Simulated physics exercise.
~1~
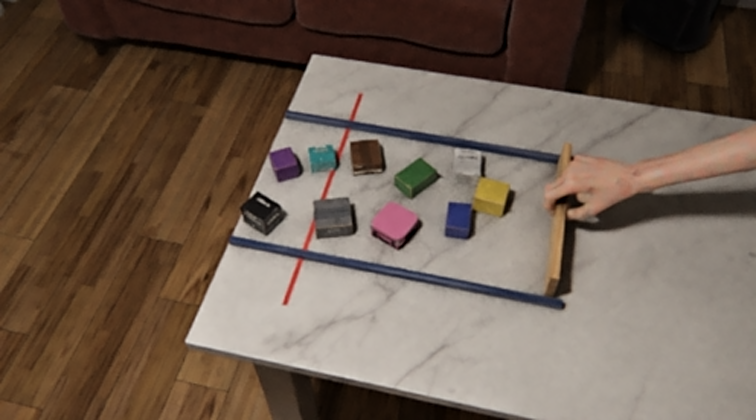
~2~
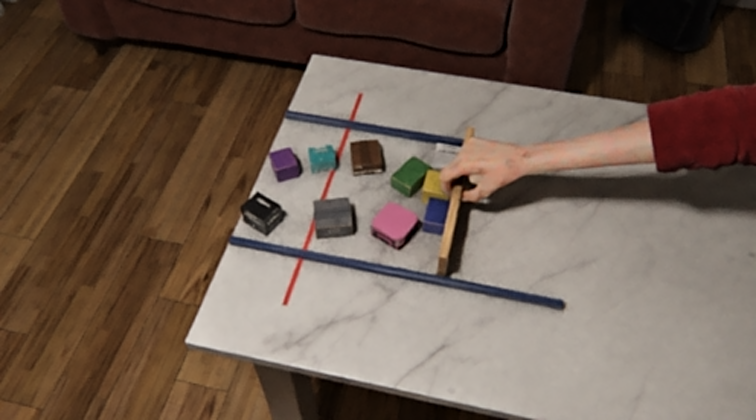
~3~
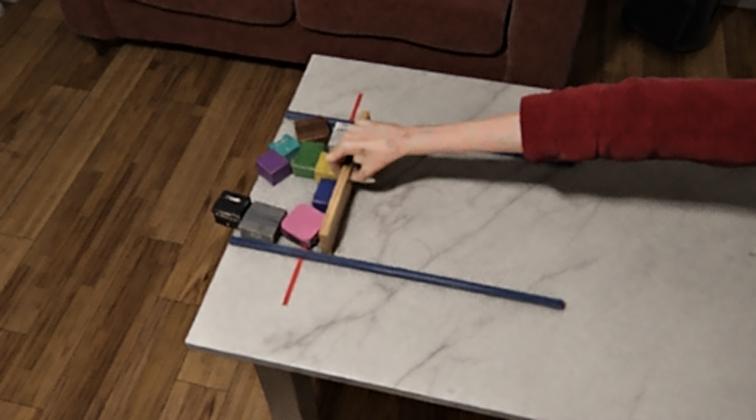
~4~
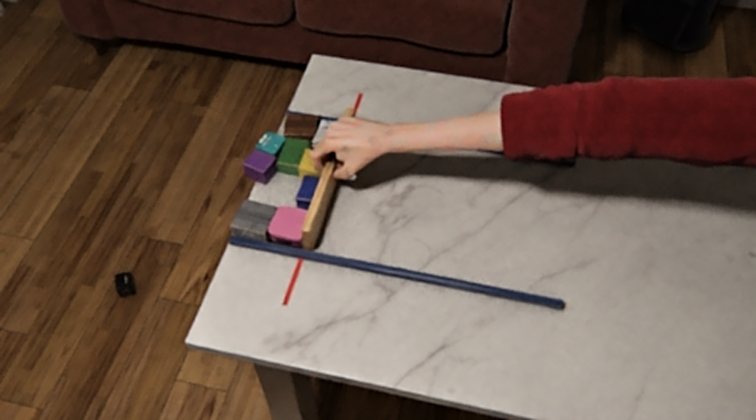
In the video, a hand slides an upright wooden board leftward across a marble-patterned table between two blue rails, gathering scattered colourful blocks and pushing them past a red line toward the edge, until a small black box drops to the floor while the others remain up.
